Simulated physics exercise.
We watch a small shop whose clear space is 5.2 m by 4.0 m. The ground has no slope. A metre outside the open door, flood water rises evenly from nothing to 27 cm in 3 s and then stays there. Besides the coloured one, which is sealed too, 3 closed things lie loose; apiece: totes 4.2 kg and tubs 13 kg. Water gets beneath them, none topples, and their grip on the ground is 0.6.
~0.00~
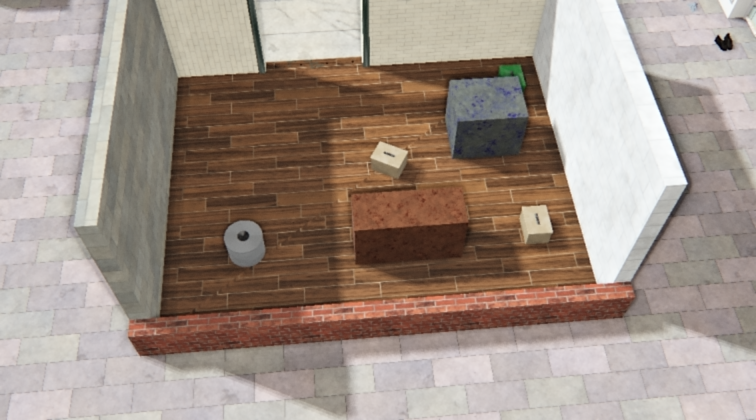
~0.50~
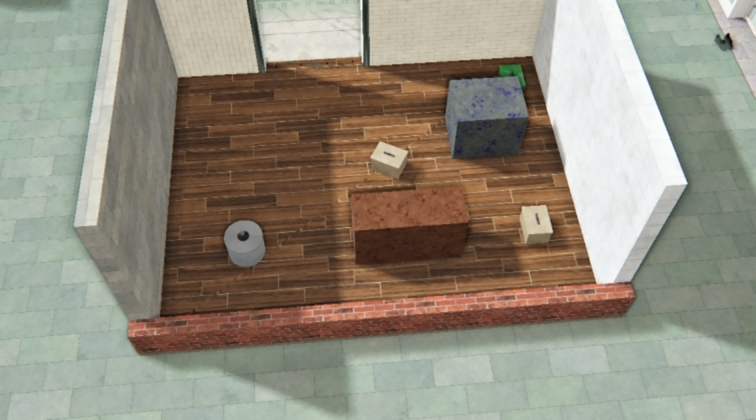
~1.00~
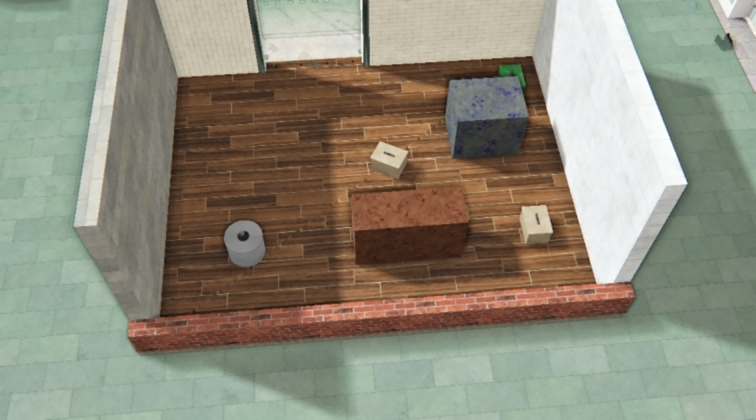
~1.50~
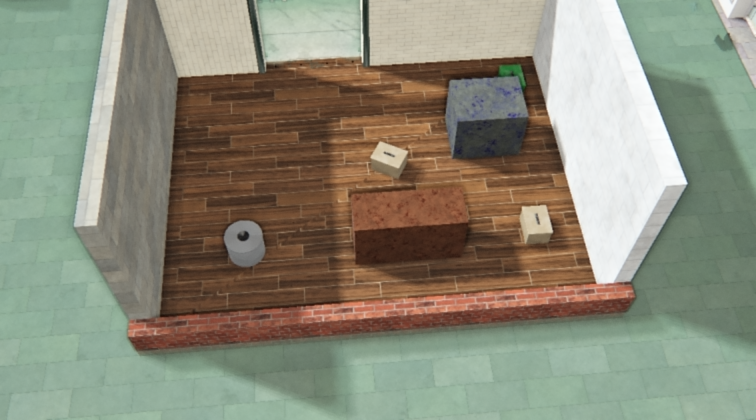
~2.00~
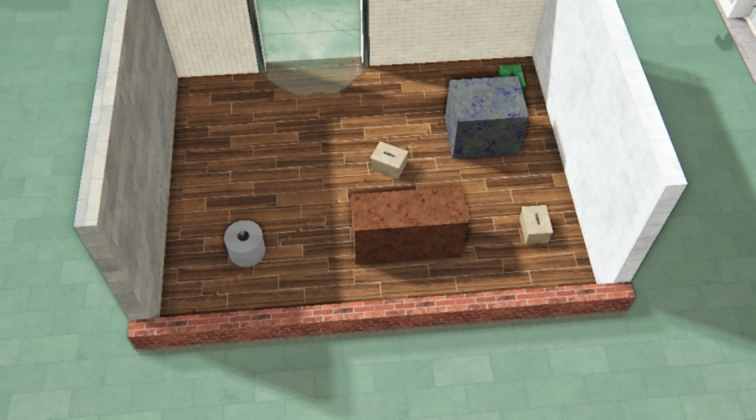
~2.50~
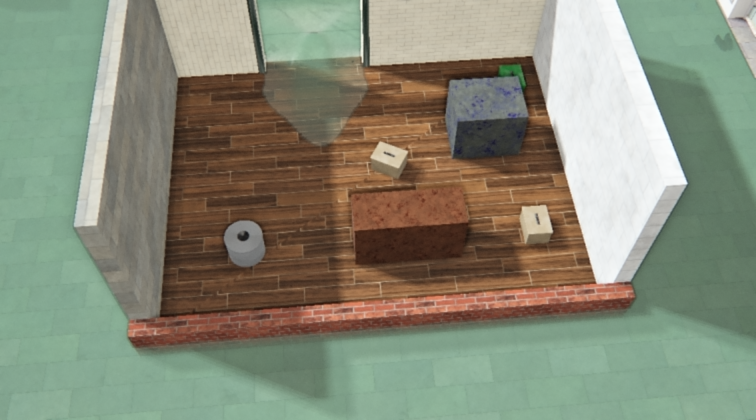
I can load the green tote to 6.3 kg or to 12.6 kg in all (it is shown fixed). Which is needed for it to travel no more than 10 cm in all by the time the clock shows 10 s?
For it, only the higher weight holds it.
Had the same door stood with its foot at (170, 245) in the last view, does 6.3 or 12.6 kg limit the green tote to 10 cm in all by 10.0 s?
In that case neither weight holds it.
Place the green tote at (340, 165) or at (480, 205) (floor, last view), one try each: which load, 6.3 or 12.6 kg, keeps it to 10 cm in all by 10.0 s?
In turn: Neither is enough; neither is enough.
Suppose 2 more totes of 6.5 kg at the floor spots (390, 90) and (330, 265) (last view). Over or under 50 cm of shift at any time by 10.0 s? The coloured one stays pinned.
In turn: Less, more.
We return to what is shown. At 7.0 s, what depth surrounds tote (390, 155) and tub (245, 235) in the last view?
Roughly 9 and 14 cm.
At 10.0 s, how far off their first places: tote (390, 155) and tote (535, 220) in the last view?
In turn: 150 cm, 60 cm.
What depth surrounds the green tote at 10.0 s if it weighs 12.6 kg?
Roughly 6 cm.
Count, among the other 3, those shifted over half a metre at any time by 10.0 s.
I count 3.
After 3.5 s the green tote would be 0 cm from its start with 6.3 kg and 0 cm from its start with 12.6 kg; 0 cm of water round it then.
After 4.5 s the green tote would be 0 cm from its start with 6.3 kg and 0 cm from its start with 12.6 kg; 0 cm of water round it then.
After 7.0 s the green tote would be 0 cm from its start with 6.3 kg and 0 cm from its start with 12.6 kg; 1 cm of water round it then.
After 10.0 s the green tote would be 30 cm from its start with 6.3 kg and 0 cm from its start with 12.6 kg; 6 cm of water round it then.
